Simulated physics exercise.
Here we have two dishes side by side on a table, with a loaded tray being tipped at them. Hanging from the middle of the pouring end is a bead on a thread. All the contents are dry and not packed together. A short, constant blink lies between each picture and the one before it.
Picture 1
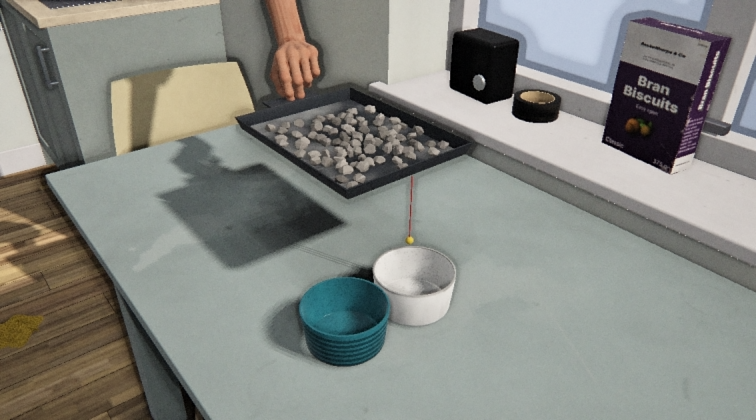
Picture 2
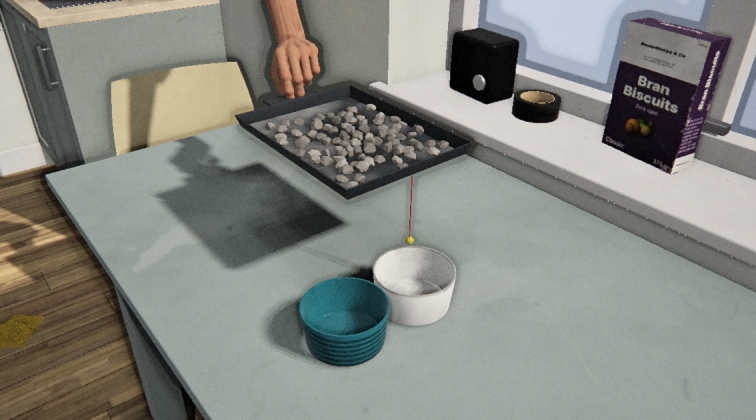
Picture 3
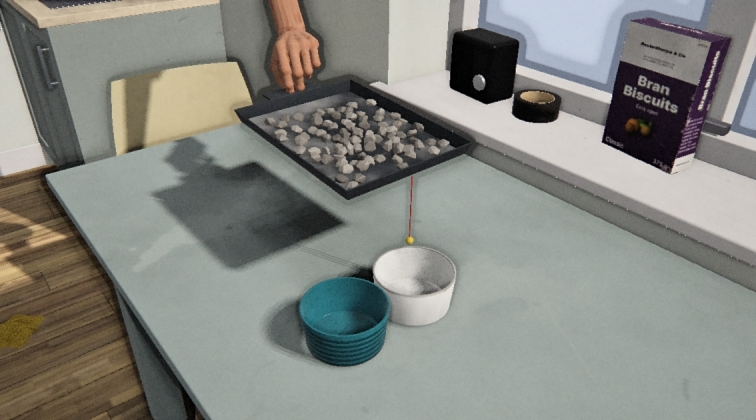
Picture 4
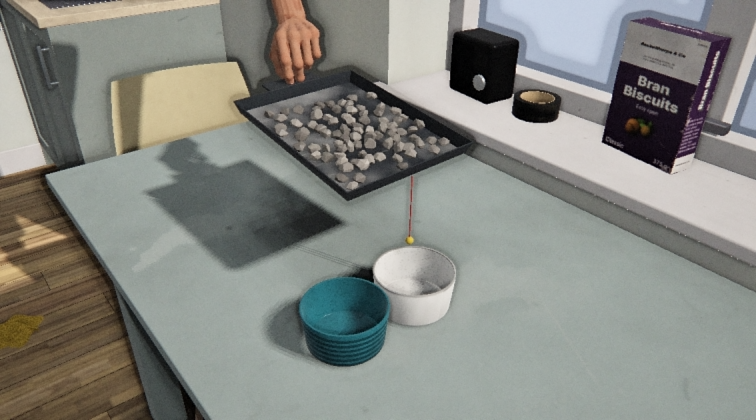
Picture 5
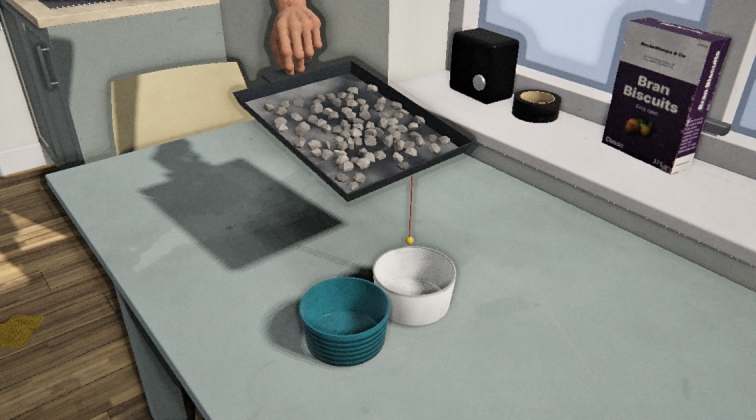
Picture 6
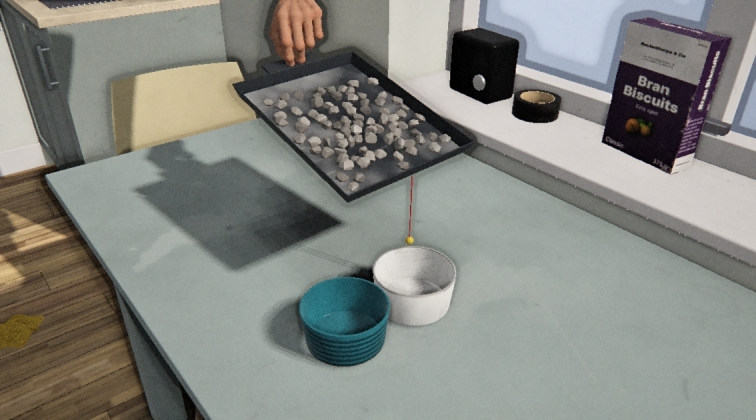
A dark tray of loose grey gravel, gripped by a hand at its far edge, starts nearly level above a teal dish and a white dish on a table. The hand gradually raises that edge, tilting the tray slightly toward the near left corner, while the dishes stay still.
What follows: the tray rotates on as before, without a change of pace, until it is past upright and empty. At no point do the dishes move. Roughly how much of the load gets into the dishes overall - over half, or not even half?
Well, most of it stays in the dishes by the end.
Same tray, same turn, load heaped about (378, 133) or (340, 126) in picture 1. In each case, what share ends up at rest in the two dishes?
Estimate: 80 % first, 80 % second.
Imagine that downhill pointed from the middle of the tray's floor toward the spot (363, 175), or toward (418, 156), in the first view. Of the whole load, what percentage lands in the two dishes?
The first comes to 80 %, while the second comes to 10 %.
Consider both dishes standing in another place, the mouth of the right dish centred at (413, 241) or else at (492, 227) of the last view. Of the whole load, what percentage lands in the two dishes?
First placement: 30 per cent; second placement: 30 per cent.
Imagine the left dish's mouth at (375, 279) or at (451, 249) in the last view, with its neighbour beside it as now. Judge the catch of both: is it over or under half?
The first time it's higher than half, the second time lower than half.
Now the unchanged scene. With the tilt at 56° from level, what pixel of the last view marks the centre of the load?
I'd put the middle of the pieces at roughly (388, 159).
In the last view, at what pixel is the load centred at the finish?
Close to (409, 307) in the last picture.
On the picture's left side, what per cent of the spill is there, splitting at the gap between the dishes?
Share to the left: Near 20 per cent.
Shortly afterwards, tray tipped steeply; all but a few on the tray; only a few in the air.
Next, tray tipped right over; near a third on the tray; a little in the left dish; near a quarter in the right dish; a little outside both; near a quarter in the air.
Some moments later, tray tipped past a quarter turn; near a quarter in the left dish; near half in the right dish; near a quarter outside both.
In the end, tray tipped past a quarter turn; near a quarter in the left dish; near half in the right dish; near a quarter outside both.
